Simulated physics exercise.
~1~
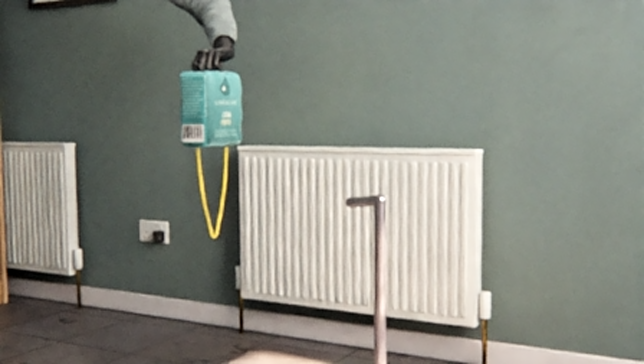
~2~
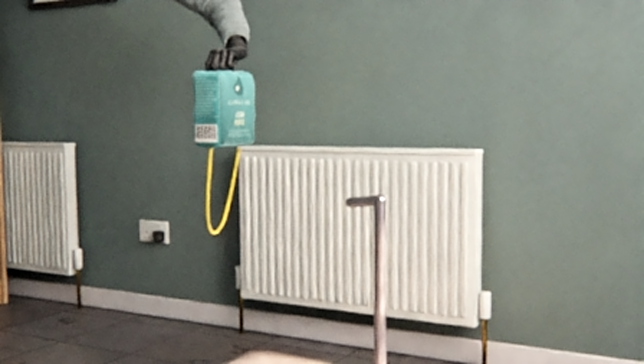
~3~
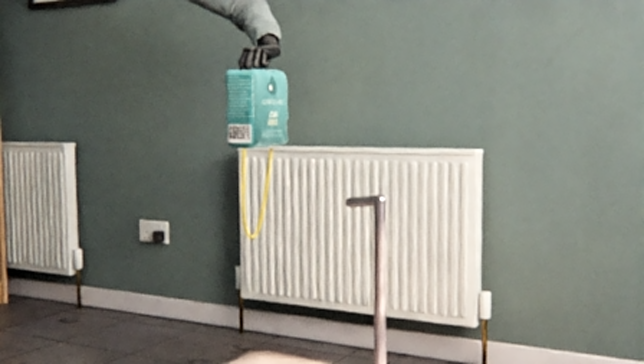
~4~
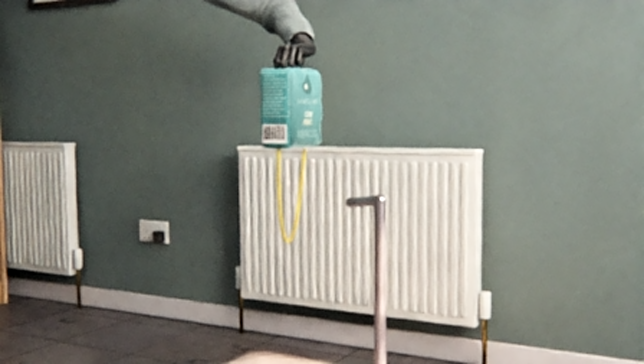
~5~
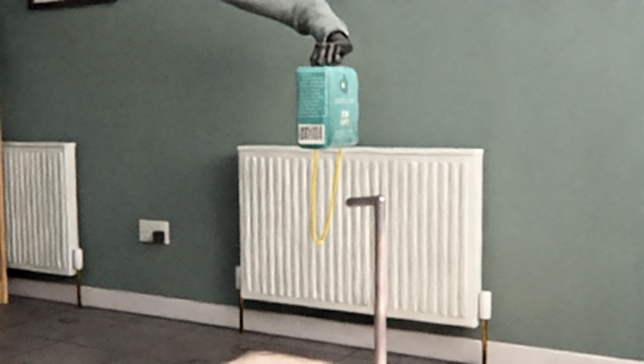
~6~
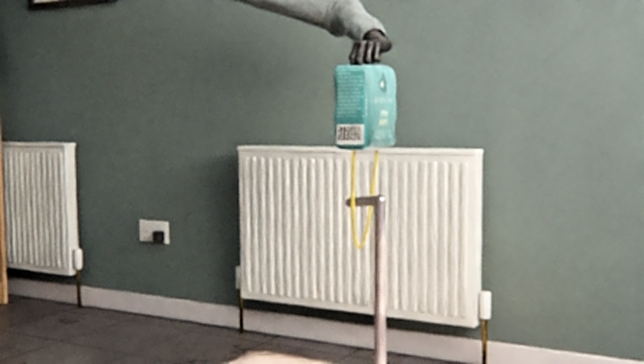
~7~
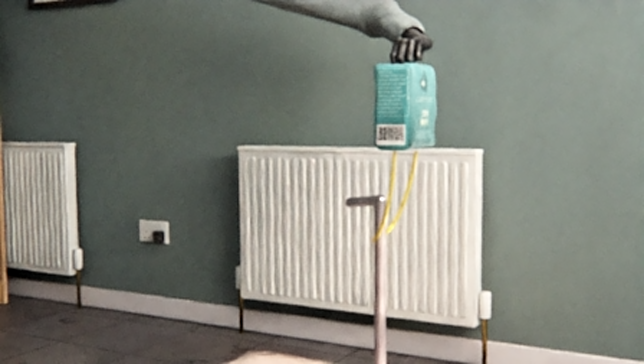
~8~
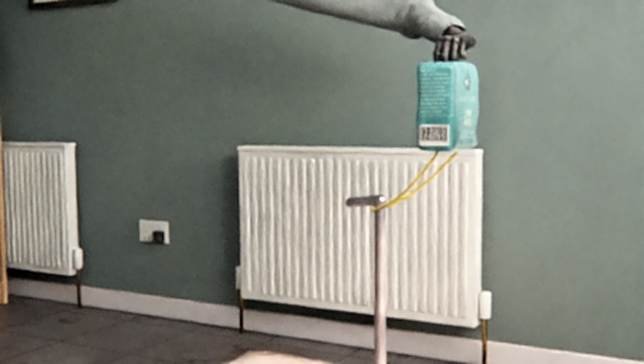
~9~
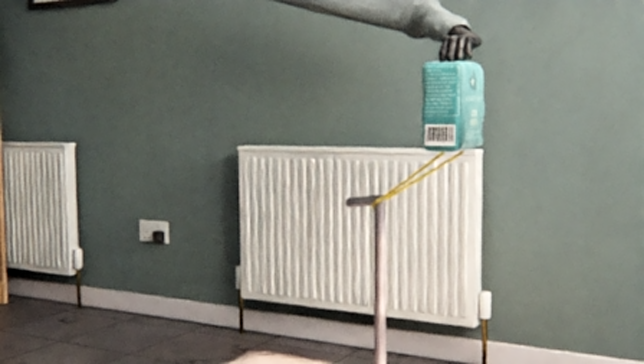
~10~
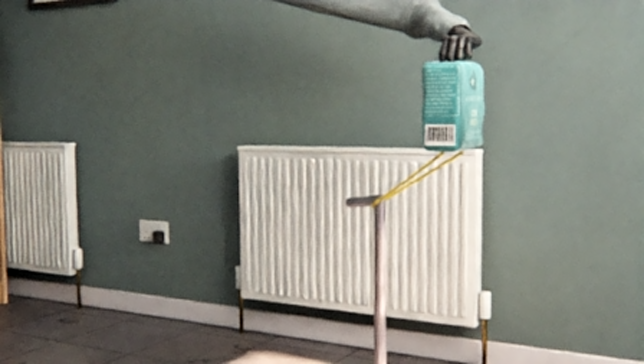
The clip opens on a dark-gloved hand in a grey sleeve holding a turquoise sack by its top, with a yellow loop dangling below, in front of a green wall and white radiators. The hand carries the sack steadily to the right, keeping it upright, towards a metal post with a short sideways hook. As the sack passes above the post, the hanging loop reaches the hook and catches on it. The sack moves on, and the loop swings up and stretches out behind it. Finally the hand stops, with the sack held past the post and the loop pulled tight.
